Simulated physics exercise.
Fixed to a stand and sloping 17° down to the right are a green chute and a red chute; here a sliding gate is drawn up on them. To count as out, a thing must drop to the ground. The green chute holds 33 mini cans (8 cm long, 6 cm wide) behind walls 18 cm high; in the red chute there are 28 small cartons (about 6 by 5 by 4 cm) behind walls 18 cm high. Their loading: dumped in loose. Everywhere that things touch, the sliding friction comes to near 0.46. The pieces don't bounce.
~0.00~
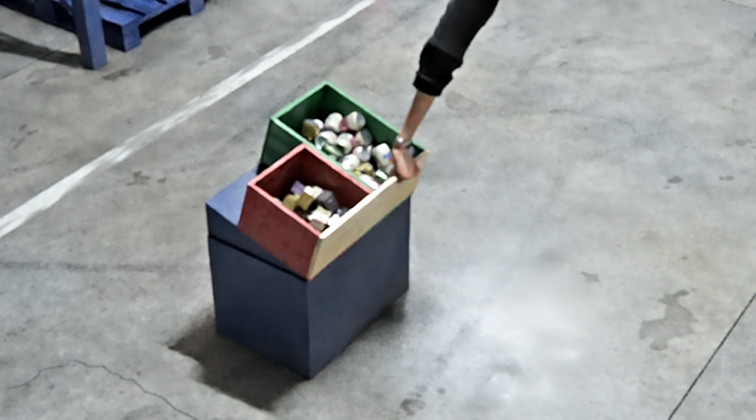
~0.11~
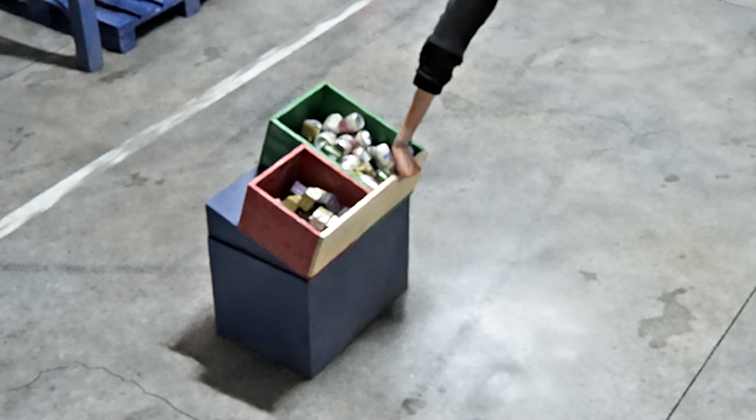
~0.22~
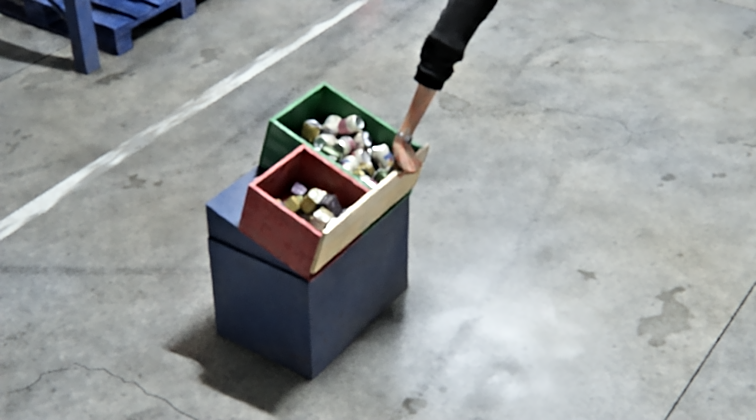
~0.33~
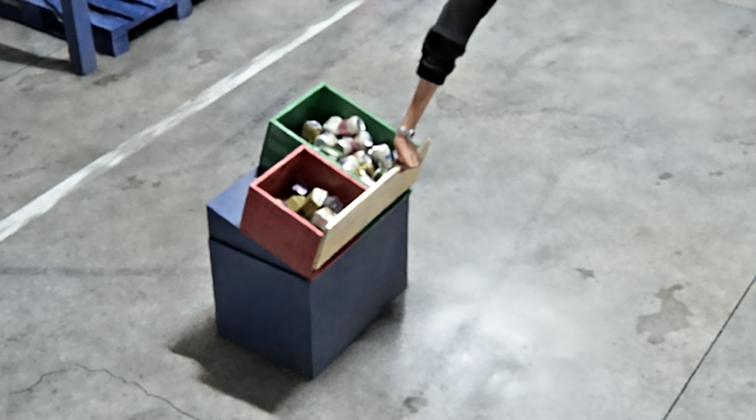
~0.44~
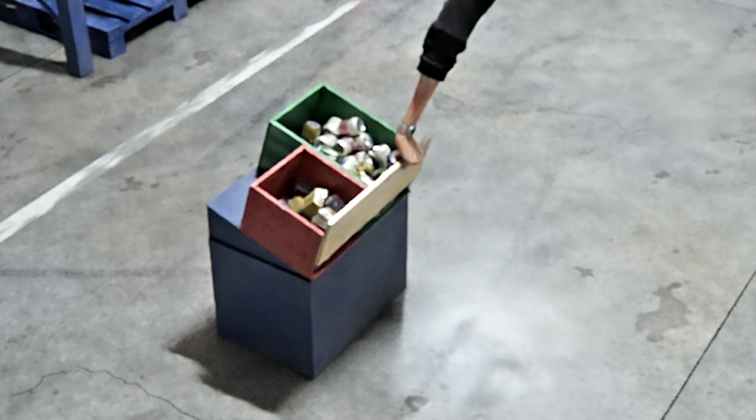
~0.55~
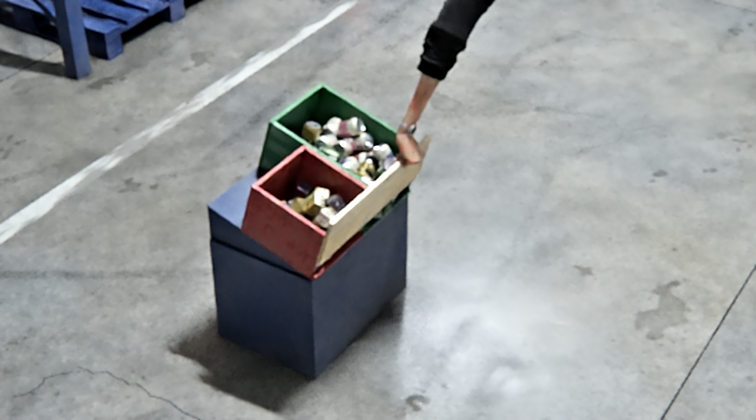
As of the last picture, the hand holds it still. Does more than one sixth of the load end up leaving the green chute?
No. The spill stays short of one sixth.
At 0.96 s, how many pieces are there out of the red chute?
Count for the red chute: Roughly 0.
After 0.96 s, green chute 32 in, 1 out and red chute 28 in, 0 out.
After 1.47 s, green chute 32 in, 1 out and red chute 28 in, 0 out.
After 2.18 s, green chute 32 in, 1 out and red chute 28 in, 0 out.
When it is over (at 3.10 s), green chute 32 in, 1 out and red chute 28 in, 0 out. Asked share, 1 of 33, 3 per cent.
